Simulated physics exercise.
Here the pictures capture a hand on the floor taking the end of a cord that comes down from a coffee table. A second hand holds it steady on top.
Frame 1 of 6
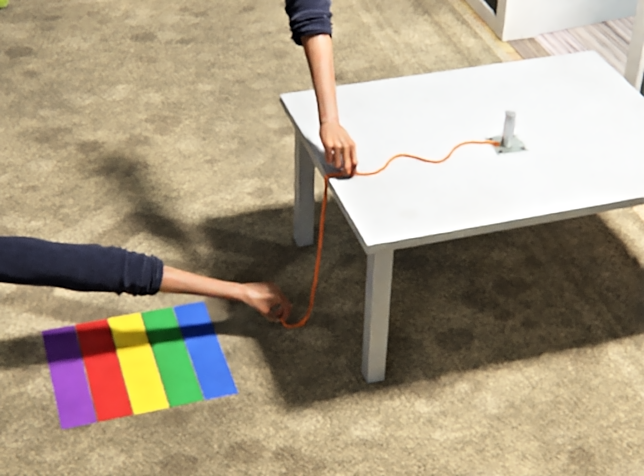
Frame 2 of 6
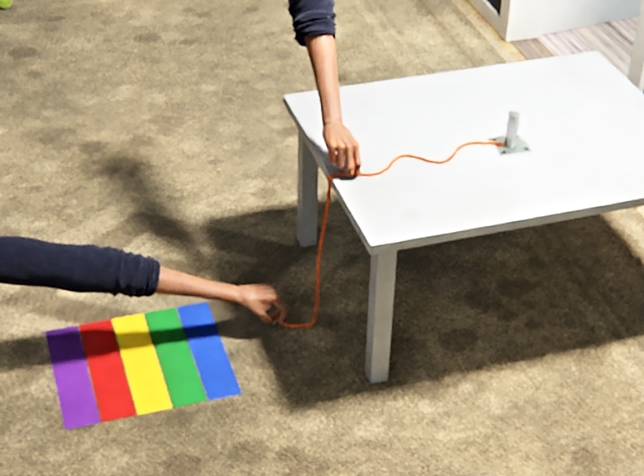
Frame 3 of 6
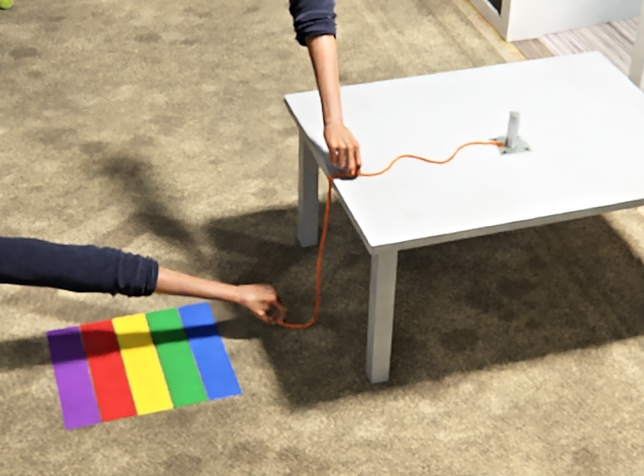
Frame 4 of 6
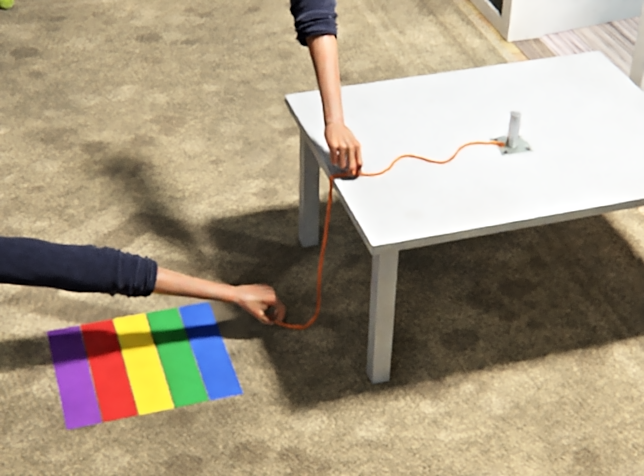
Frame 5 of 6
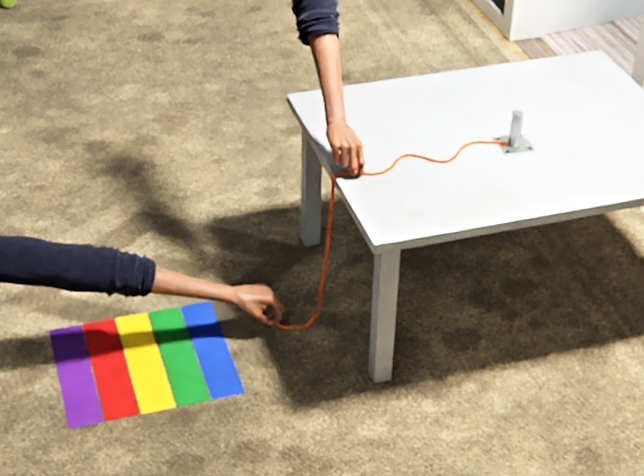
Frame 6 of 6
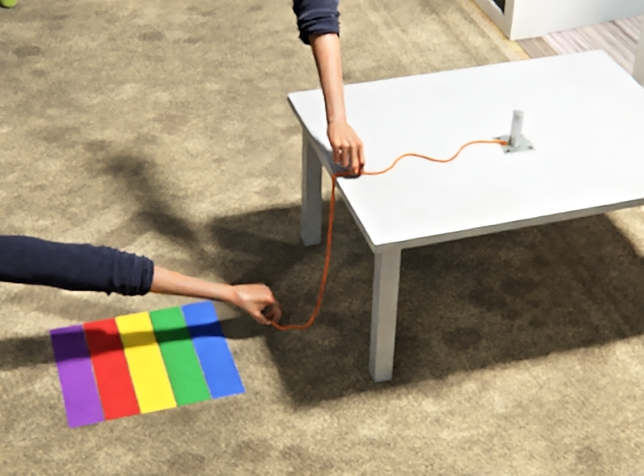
On a sunlit floor beside a white coffee table, one hand held an orange cord at the table's edge while another gripped its end near a striped colored mat, and both hands barely moved.
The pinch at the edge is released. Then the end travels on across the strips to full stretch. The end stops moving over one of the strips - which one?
The yellow strip.
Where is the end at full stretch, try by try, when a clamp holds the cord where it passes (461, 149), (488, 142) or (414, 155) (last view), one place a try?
It would sit near (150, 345) the first time, (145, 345) the second and (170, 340) the third.
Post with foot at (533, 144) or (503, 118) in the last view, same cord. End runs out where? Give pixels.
Roughly (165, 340) and (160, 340).
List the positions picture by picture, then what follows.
In the first picture, end (281, 318); blue (215, 379); green (181, 386); yellow (146, 393); red (111, 400); purple (75, 407).
In the second picture, end (277, 320); cord through (471, 143) (424, 160) (373, 175) (327, 203) (318, 260) (315, 314).
In the third picture, end (276, 321).
In the fourth picture, end (275, 321); cord through (473, 143) (426, 160) (375, 175) (330, 202) (321, 260) (317, 314).
In the fifth picture, end (273, 321).
In the sixth picture, end (272, 321); cord through (476, 142) (428, 158) (377, 173) (333, 201) (328, 259) (316, 312).
A little later, end near (200, 334); over blue.
Next, end near (164, 341); over green.
When it is tight, end near (142, 345); over yellow. It gets as far as the yellow strip.
